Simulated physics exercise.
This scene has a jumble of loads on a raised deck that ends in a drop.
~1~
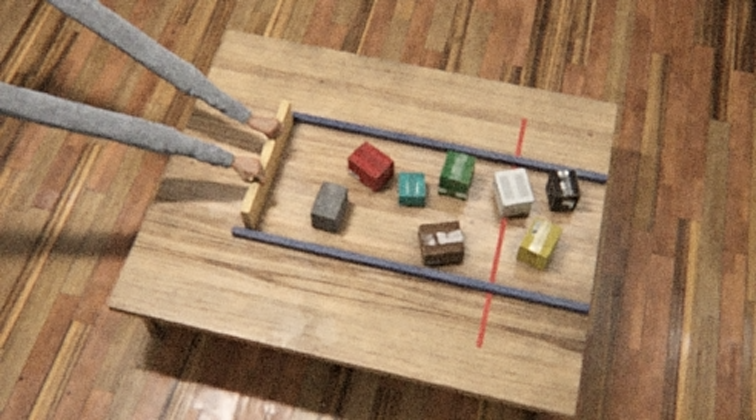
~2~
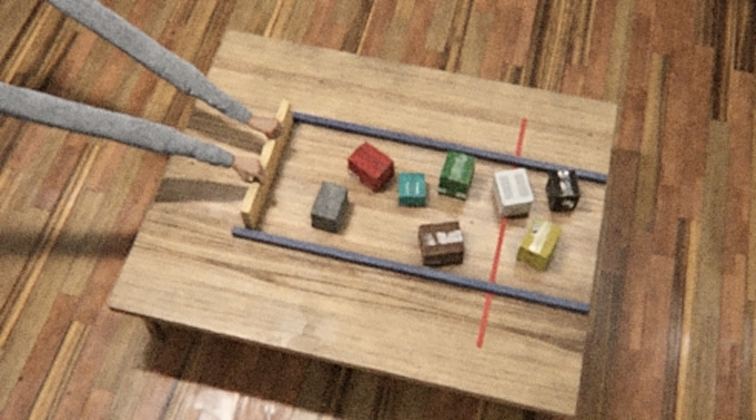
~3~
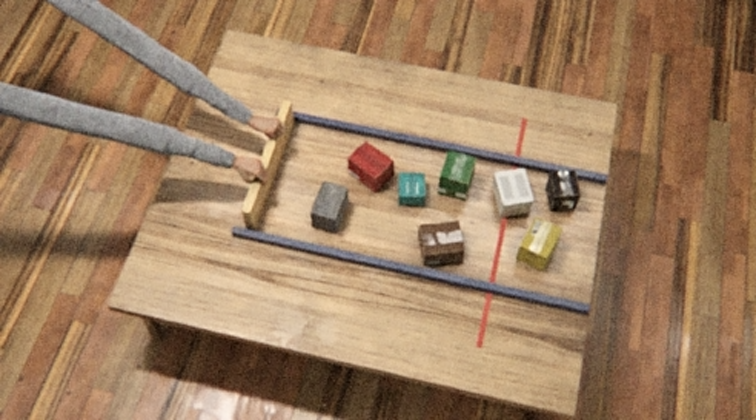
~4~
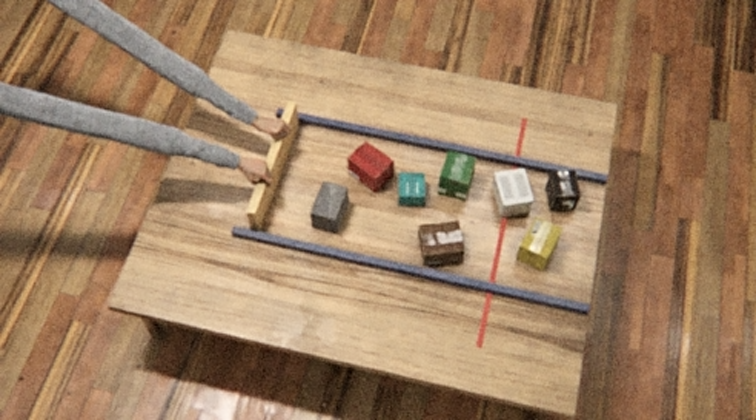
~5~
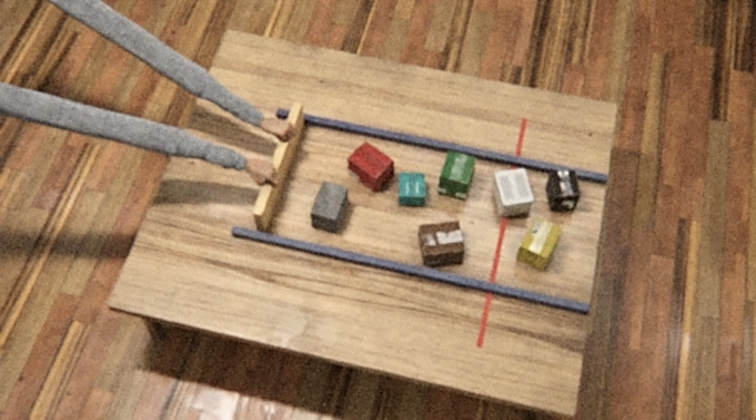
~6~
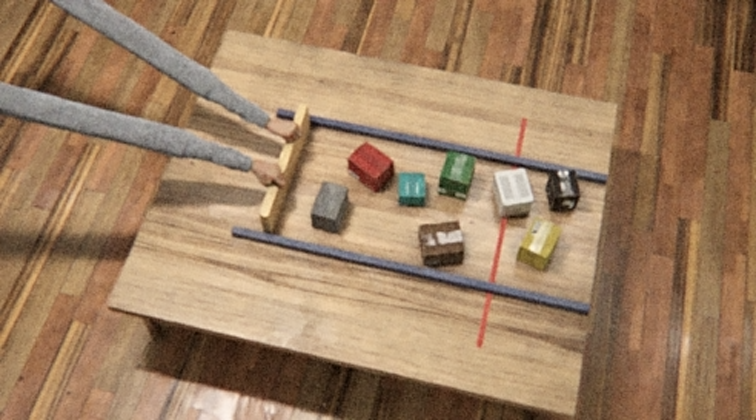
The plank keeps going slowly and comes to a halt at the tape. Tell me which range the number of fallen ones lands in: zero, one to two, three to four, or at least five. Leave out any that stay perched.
A single one or a pair drops off.
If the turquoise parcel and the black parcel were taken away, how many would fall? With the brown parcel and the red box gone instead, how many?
In order, the numbers are 0 and 0.
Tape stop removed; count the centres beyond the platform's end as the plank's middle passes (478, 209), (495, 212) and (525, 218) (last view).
Taking the places in turn, the counts are 0, 1 and 2.
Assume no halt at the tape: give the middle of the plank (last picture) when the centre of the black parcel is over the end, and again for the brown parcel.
The black parcel puts it at (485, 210), the brown parcel at (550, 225).
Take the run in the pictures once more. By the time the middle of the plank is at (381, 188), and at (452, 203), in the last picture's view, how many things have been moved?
Counts: 4, 7.
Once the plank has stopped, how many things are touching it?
It touches 2.
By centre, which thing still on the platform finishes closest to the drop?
The white tote winds up nearest.
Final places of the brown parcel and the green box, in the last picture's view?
Approximately (544, 271) for one, approximately (564, 199) for the other.
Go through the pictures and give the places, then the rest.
In the first frame, black parcel (563, 191); yellow parcel (539, 244); white tote (512, 193); plank (268, 165); tape (504, 224).
In the second frame, yellow parcel (539, 244); green box (457, 176).
In the third frame, white tote (512, 194); turquoise parcel (412, 189).
In the fourth frame, black parcel (563, 191); grey box (330, 207).
In the fifth frame, yellow parcel (539, 244); plank (280, 167).
In the sixth frame, black parcel (563, 191); yellow parcel (539, 244); white tote (512, 194); plank (286, 168); tape (504, 224).
Soon after, none off yet; black parcel at rest near (563, 191); yellow parcel at rest near (539, 244); white tote at rest near (512, 194).
At rest, the number that fall off is one or two; fallen, black parcel.
